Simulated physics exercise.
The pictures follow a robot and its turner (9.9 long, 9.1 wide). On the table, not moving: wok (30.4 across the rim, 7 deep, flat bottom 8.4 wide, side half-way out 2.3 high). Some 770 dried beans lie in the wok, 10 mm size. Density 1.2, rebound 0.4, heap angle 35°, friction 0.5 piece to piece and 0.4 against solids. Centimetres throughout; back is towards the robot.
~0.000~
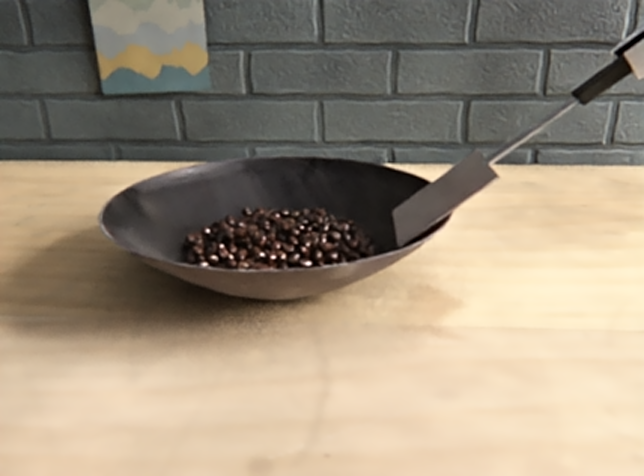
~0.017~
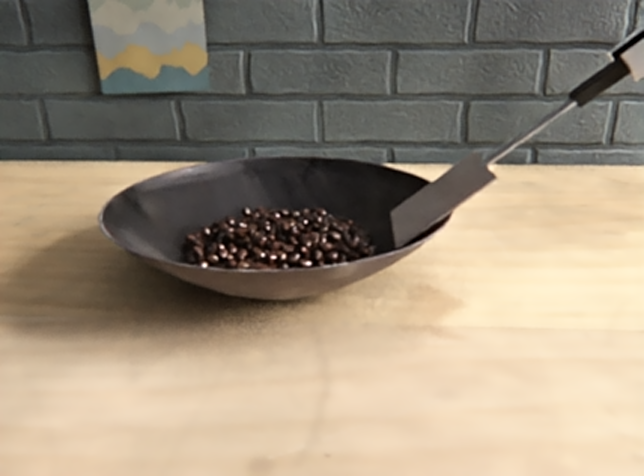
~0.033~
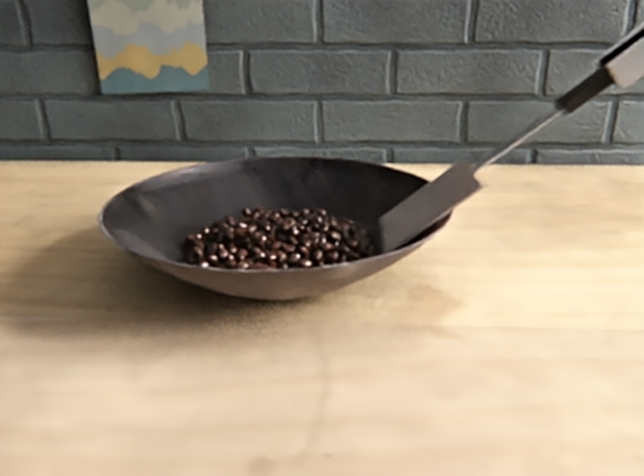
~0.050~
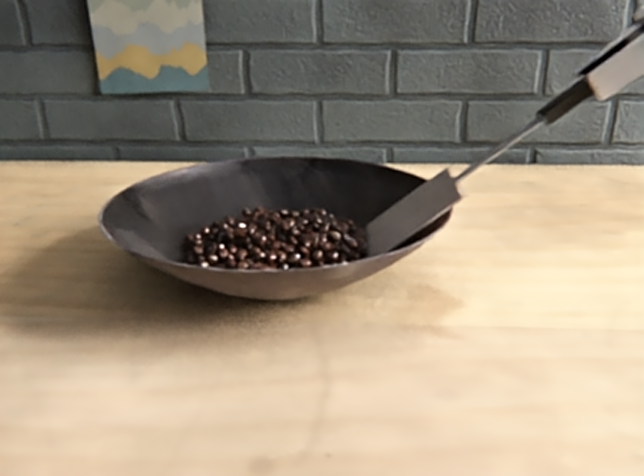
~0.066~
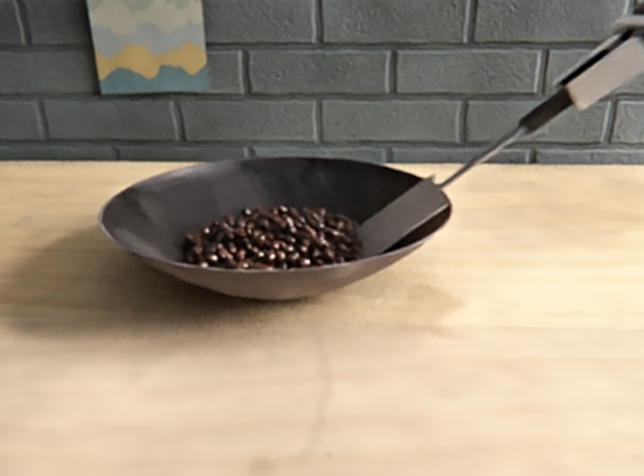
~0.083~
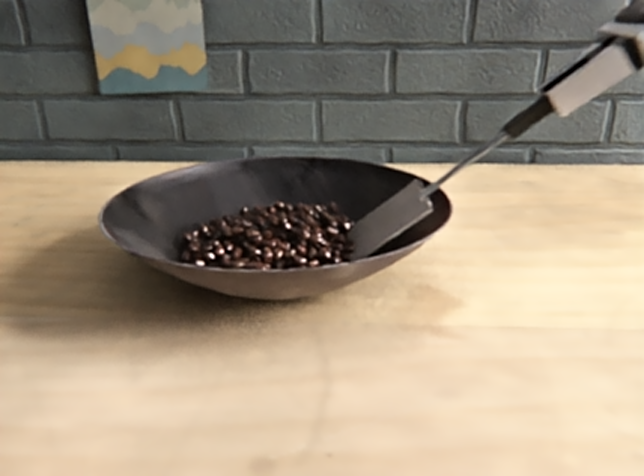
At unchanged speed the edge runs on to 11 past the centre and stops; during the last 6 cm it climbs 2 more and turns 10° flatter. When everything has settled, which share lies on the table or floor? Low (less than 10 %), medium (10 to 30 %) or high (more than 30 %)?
A high share, more than 30 %, ends on the table or floor.
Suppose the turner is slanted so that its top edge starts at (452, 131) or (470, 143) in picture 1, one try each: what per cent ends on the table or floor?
Some 50 and 50 per cent.
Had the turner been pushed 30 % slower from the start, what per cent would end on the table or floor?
Then about 35 per cent.
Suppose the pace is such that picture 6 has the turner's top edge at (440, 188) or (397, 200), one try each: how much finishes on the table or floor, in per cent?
About 40 and 55 per cent.
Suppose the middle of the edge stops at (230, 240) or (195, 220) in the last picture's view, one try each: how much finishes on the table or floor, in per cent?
Some 0 and 20 per cent.
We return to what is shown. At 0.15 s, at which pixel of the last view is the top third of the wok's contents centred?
At about (225, 226).
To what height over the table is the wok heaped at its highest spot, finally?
About 6.5 cm.
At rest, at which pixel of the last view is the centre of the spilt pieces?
Near (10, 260).
After 0.15 s, sloping 39°, highest piece 7 above the table; 767 in the wok.
After 0.22 s, sloping 37°, highest piece 9 above the table; 765 in the wok, 2 on the blade or in flight.
After 0.45 s, sloping 29°, highest piece 10 above the table; 414 in the wok, 221 on the table or floor, 132 on the blade or in flight.
After 1.50 s, sloping 29°, highest piece 8 above the table; 414 in the wok, 353 on the table or floor.
At rest, 414 in the wok, 353 on the table or floor. That is 46 % on the table or floor.
